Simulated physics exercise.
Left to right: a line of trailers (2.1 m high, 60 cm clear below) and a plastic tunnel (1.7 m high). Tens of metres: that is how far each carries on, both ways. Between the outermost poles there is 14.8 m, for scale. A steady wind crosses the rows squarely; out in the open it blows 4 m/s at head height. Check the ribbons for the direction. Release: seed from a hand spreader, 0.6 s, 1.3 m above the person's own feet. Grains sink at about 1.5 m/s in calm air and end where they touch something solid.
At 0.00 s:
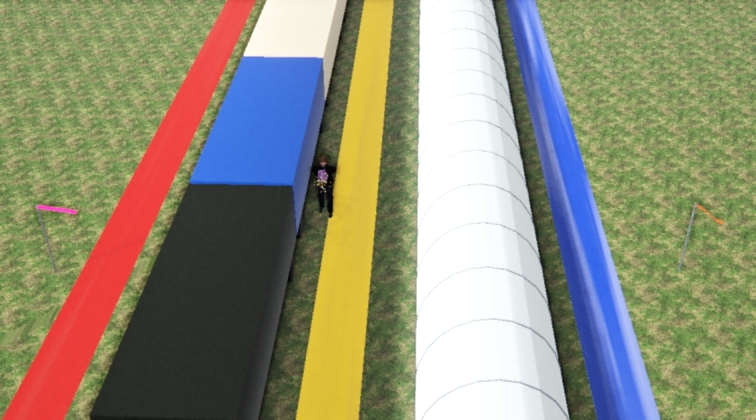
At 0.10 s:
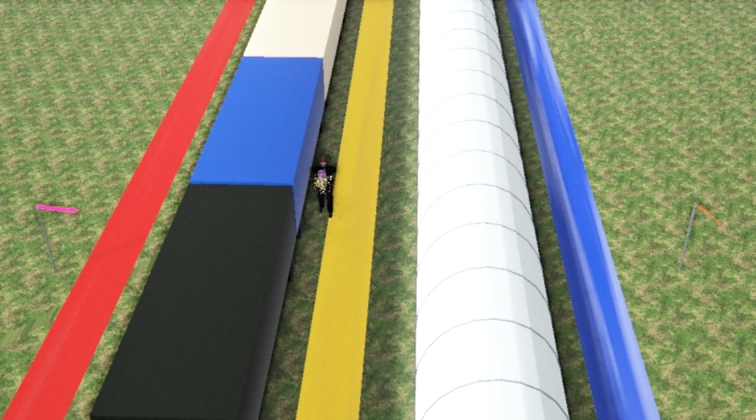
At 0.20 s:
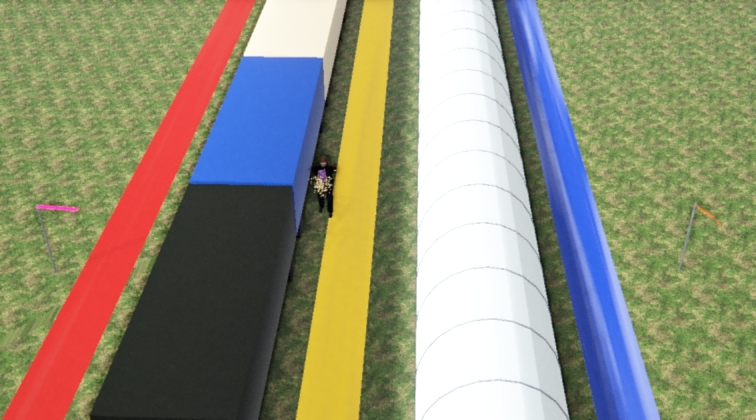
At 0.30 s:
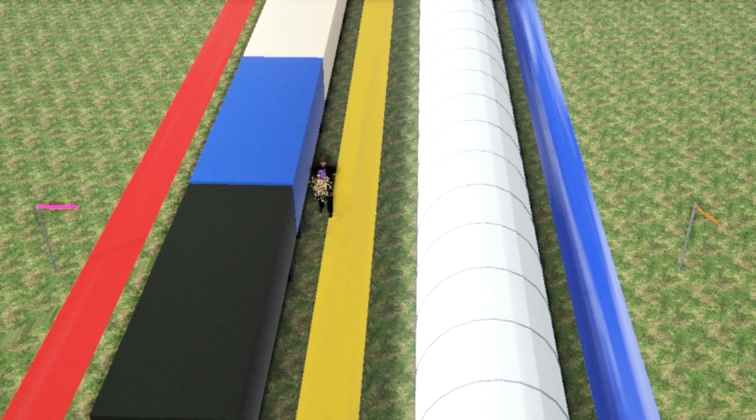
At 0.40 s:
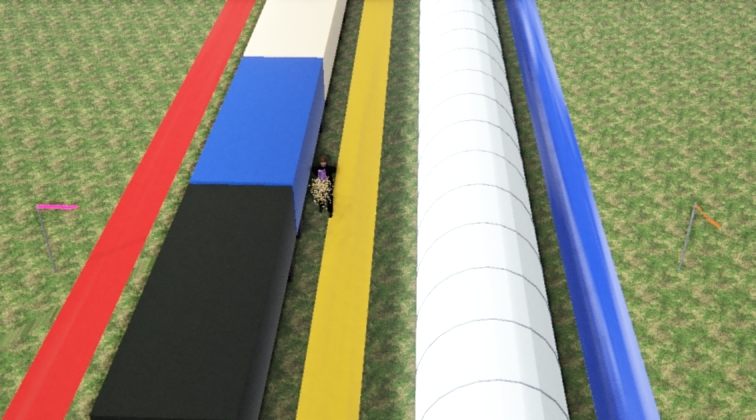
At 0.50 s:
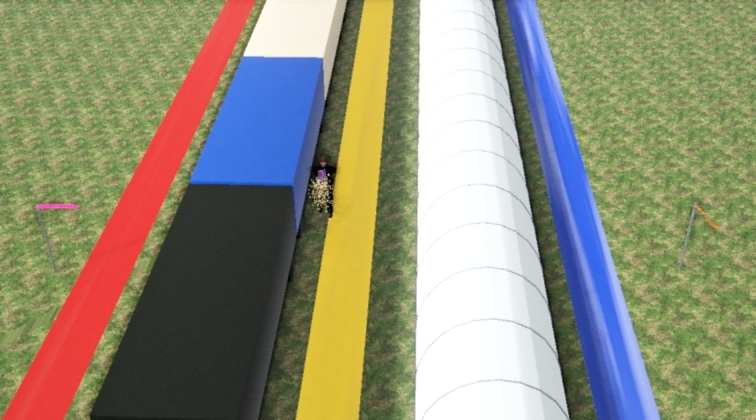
On a patchy green field seen from high above, long rows run away from a camera that stays still. From left to right lie a red strip, a line of black, blue and cream box-shaped trailers, a yellow strip, a ribbed white tunnel and a blue strip, with a ribboned pole on either side. Beside the trailers a dark-clothed person stands in place as pale grains spread in front of them, while the pink and orange ribbons stir slightly, pointing right.
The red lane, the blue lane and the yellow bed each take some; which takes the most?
The yellow one takes the most.
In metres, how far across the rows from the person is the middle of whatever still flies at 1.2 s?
I'd put it at close to 0.5 metres.
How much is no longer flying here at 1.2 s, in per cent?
30 per cent.
After 1.2 s, 68 % is in the air or yet to come; 31 % lies on the yellow bed, 0 % on the blue lane and 0 % on the red lane; the middle of what still flies is 0.3 m above the low ground, near (338, 215).
After 2.0 s, 6 % is in the air or yet to come; 78 % lies on the yellow bed, 0 % on the blue lane and 0 % on the red lane.
After 3.5 s, 0 % is in the air or yet to come; 78 % lies on the yellow bed, 0 % on the blue lane and 0 % on the red lane.
After 8.0 s, 0 % is in the air or yet to come; 78 % lies on the yellow bed, 0 % on the blue lane and 0 % on the red lane.
After 45.0 s, 0 % is in the air or yet to come; 78 % lies on the yellow bed, 0 % on the blue lane and 0 % on the red lane.
